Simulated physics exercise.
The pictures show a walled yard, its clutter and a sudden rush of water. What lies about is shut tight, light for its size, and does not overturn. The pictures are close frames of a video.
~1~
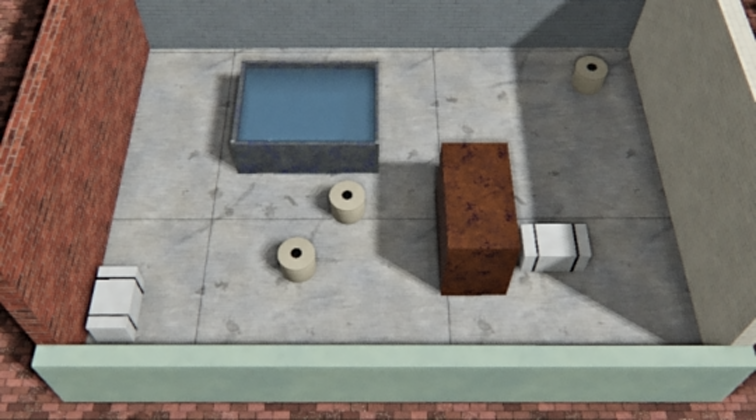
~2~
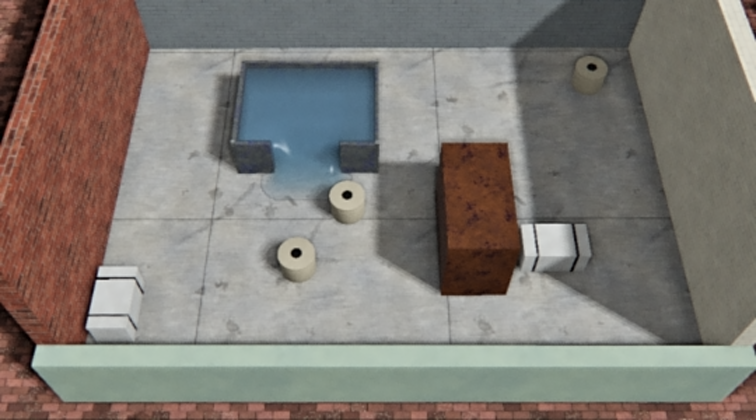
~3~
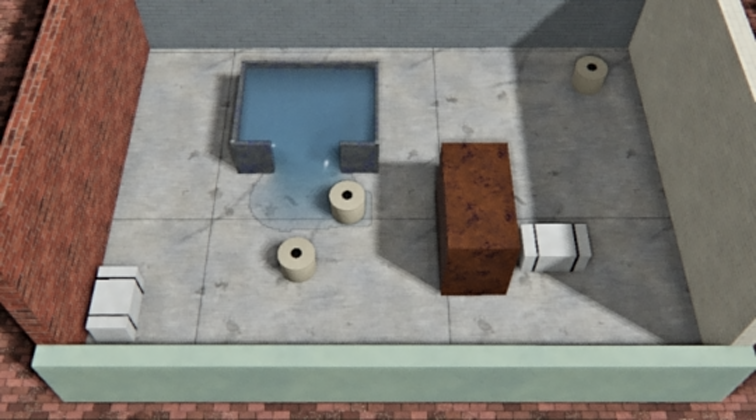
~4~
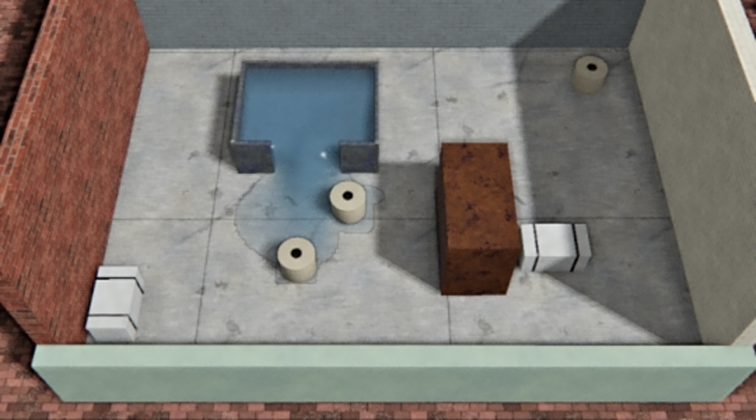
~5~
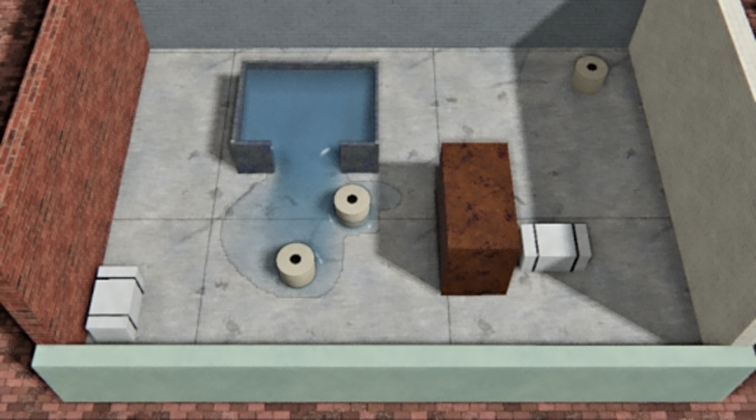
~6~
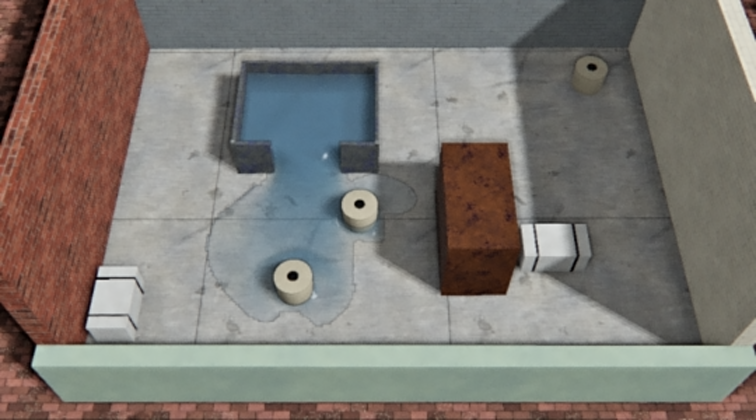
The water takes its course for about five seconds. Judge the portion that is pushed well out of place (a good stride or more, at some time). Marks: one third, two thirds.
It is from one to two thirds.
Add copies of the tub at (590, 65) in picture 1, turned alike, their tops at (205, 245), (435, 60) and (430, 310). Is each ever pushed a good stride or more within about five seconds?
In that order: Yes, under that, yes.
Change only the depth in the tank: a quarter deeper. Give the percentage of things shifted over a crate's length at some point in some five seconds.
Close to 60 %.
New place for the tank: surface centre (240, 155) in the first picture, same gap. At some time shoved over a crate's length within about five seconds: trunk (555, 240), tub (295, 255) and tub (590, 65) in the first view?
In turn: Never so far, not that far, never so far.
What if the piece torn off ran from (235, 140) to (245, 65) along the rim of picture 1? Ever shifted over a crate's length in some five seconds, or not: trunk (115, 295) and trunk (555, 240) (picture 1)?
In turn: That far or more, no.
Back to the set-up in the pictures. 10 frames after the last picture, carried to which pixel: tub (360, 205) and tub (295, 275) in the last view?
At about (418, 236) and (268, 329).
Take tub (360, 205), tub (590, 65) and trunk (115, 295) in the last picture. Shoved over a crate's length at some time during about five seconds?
As listed: Yes, under that, swept aside.
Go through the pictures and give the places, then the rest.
A tub at (297, 253) rests on the ground; a tub at (347, 195), on the bottom; 0 of 5 have shifted, in the first frame.
A tub at (297, 253), on the bottom; a tub at (347, 195) rests on the ground; 0 of 5 have shifted, in the second frame.
A tub at (297, 253), on the bottom; a tub at (347, 195) rests on the ground; 0 of 5 have shifted, in the third frame.
A tub at (297, 253), on the bottom; a tub at (348, 196) rests on the ground; 0 of 5 have shifted, in the fourth frame.
A tub at (296, 259) rests on the ground, close to its start; a tub at (352, 199) rests on the ground, close to its start; 2 of 5 have shifted, in the fifth frame.
A tub at (293, 276), on the bottom, a stride from its start; a tub at (360, 204) rests on the ground, close to its start; 2 of 5 have shifted, in the sixth frame.
A moment on, 2 of 5 are well off their spots; 0 afloat.
Next, 2 of 5 are well off their spots; 1 afloat.
Later, 3 of 5 are well off their spots; 0 afloat.
In the end, 3 of 5 are well off their spots, and 3 have been at some point; 0 afloat.
